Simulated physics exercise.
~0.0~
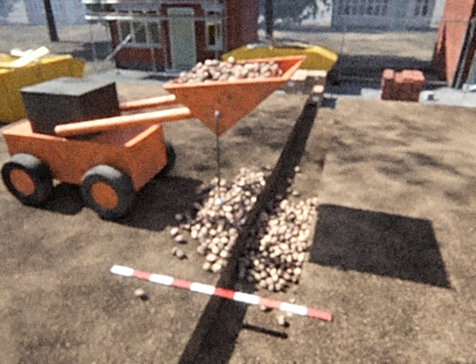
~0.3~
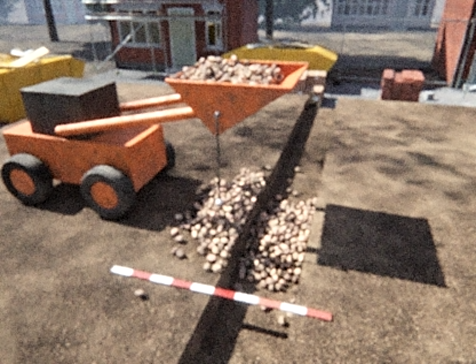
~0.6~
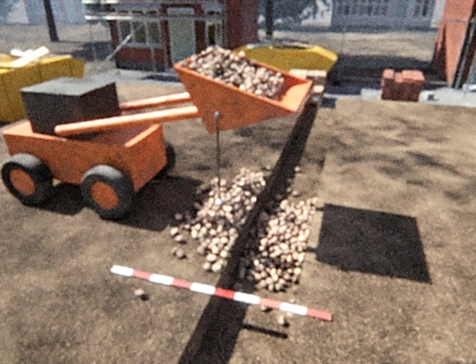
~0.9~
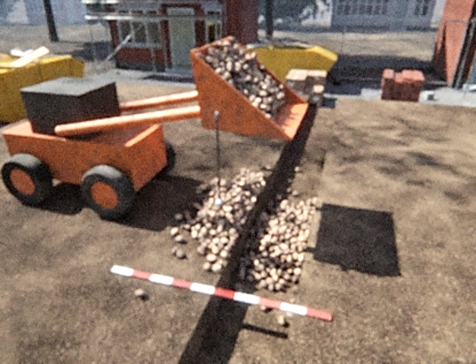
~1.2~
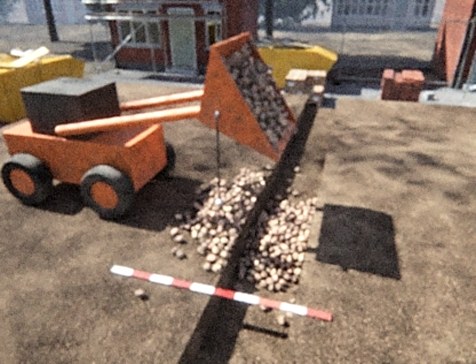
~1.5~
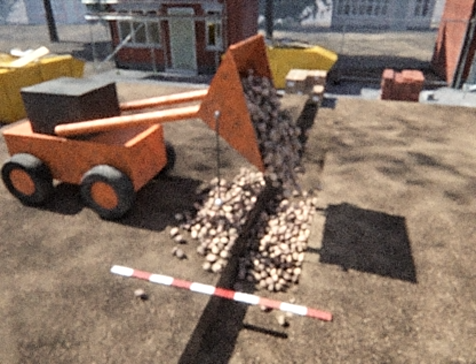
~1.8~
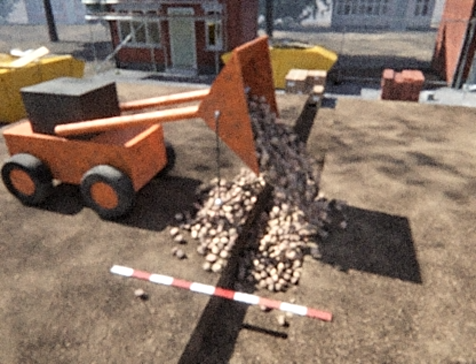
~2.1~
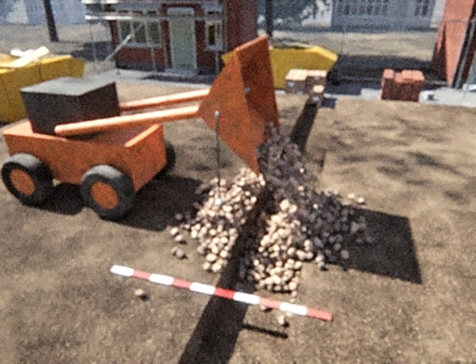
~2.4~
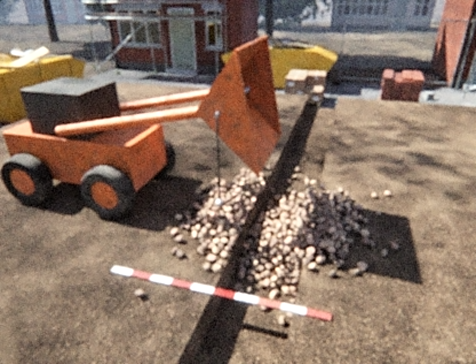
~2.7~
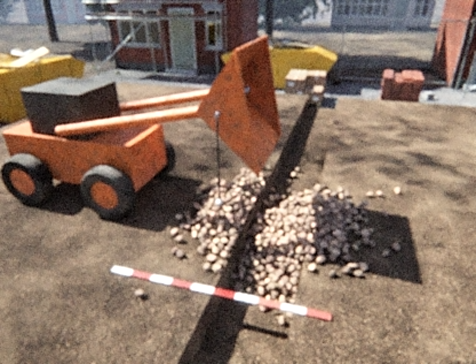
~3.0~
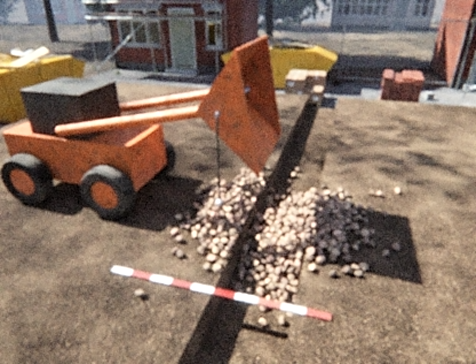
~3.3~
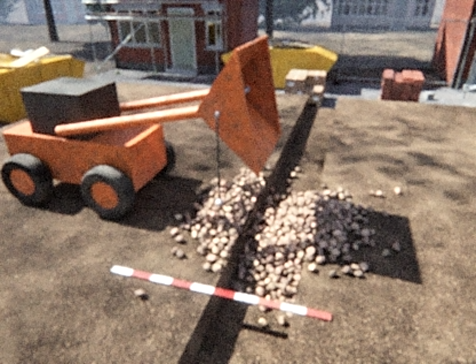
An orange loader on the left tipped its raised bucket steeply to the right, and the pale stones inside slid out onto the heap already lying across a dark trench, spreading it rightward before everything lay still beneath the empty, tilted bucket.
